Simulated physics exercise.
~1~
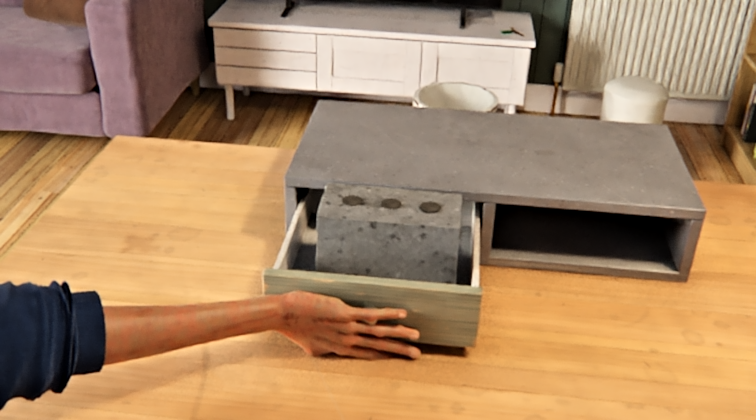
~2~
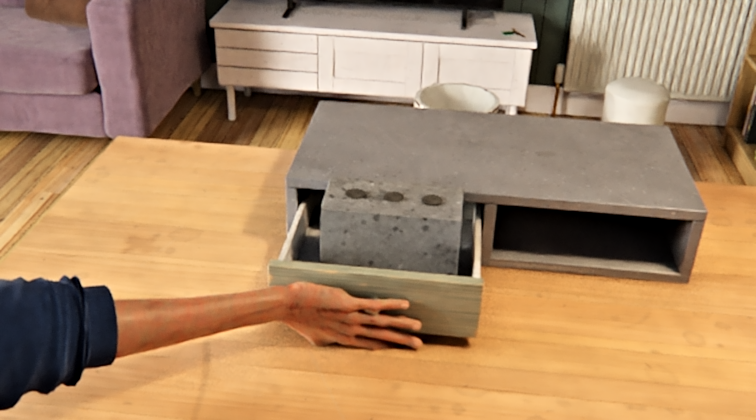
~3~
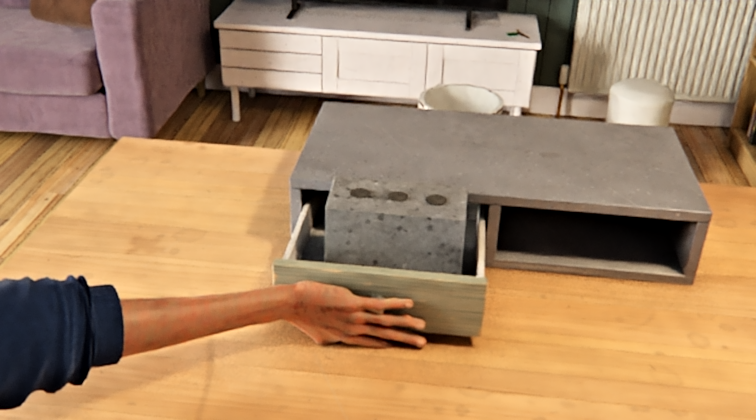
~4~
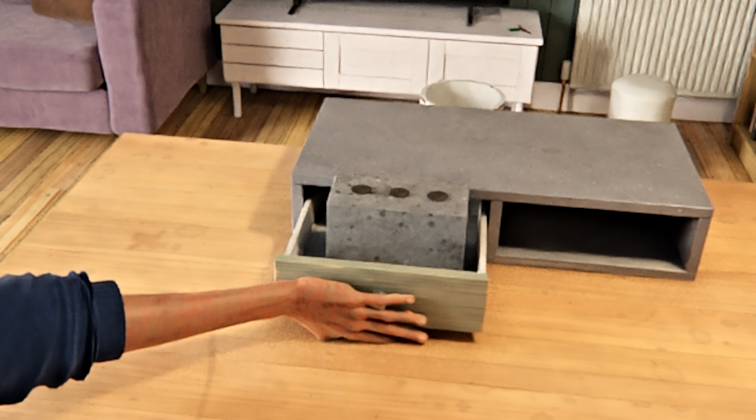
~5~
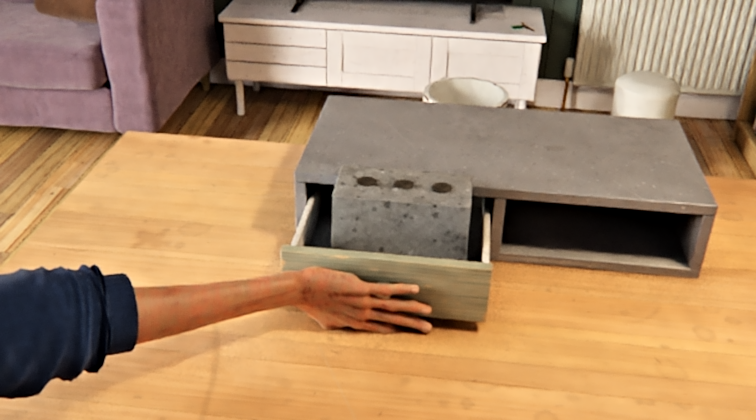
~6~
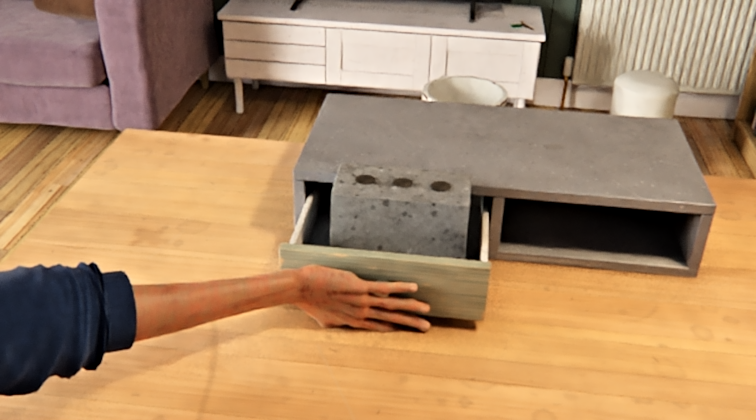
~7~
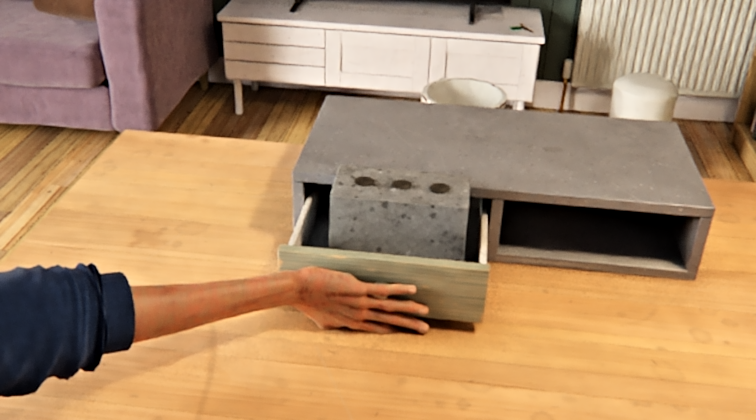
The clip shows a hand pressing against the front of an open drawer holding an upright grey brick in a low grey chest on a wooden table. The drawer slides inward slightly, then stops, remaining ajar with the brick inside and the hand still on its front.
